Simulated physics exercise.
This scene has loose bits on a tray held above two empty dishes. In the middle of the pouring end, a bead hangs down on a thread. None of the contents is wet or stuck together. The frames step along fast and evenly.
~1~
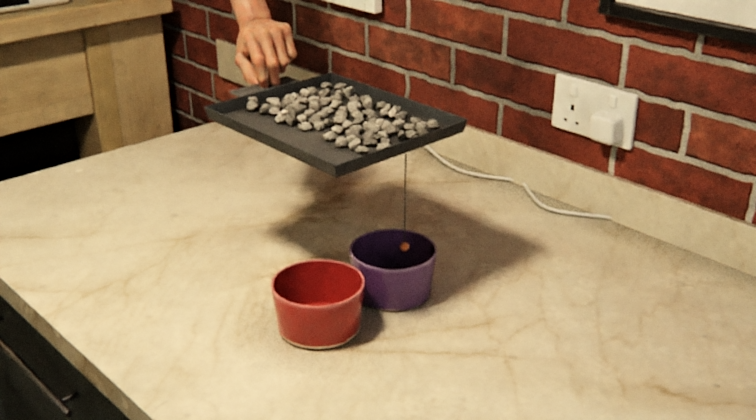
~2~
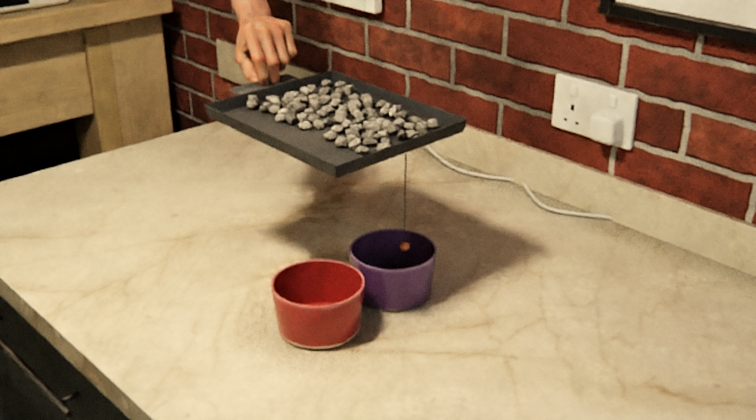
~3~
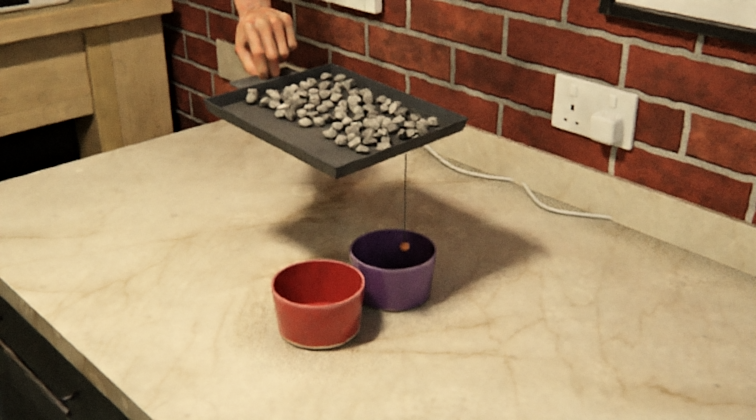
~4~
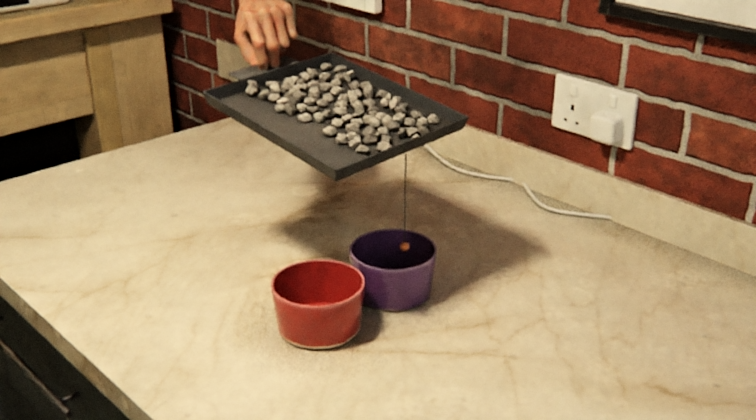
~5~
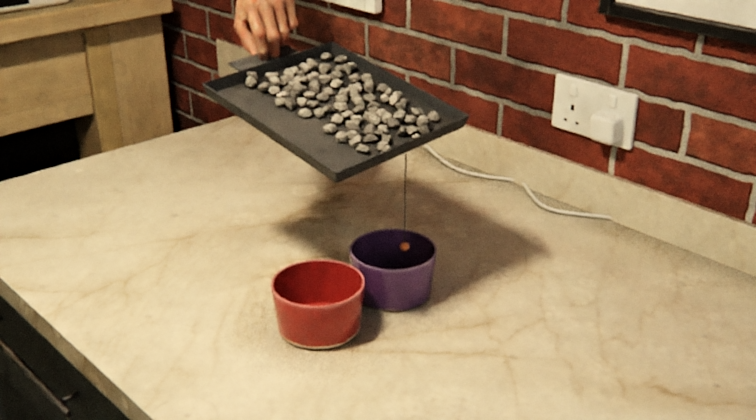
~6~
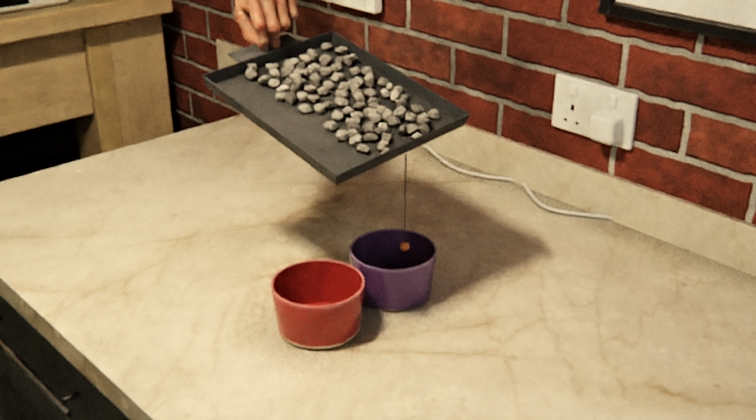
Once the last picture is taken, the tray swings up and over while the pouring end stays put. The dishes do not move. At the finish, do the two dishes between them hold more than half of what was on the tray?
No.
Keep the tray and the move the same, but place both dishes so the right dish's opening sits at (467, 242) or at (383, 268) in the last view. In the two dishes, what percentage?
Roughly 40% first, roughly 50% second.
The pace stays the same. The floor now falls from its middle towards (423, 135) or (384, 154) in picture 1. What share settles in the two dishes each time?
In order: About 0, then 10 percent.
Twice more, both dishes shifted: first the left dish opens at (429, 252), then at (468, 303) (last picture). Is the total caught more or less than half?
At place one not up to half; at place two not up to half.
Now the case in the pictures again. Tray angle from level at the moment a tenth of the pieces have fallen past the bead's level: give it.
Angle reached: About 65°.
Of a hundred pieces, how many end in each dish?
Left dish: Around 20 in a hundred; right dish: Around 0 in a hundred.
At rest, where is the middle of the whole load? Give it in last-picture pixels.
Close to (391, 339) in the last view.
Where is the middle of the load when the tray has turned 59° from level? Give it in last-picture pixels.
In the last view, the load is centred close to (366, 141).
Soon, tray tipped steeply; nearly all on the tray; a stray few in the left dish; a small part in the air.
A while on, tray tipped right over; a small part on the tray; a small part in the left dish; about half outside both; about a quarter in the air.
Towards the end, tray tipped past a quarter turn; about a quarter in the left dish; most outside both.
Finally, tray tipped past a quarter turn; about a quarter in the left dish; none in the right dish; most outside both.
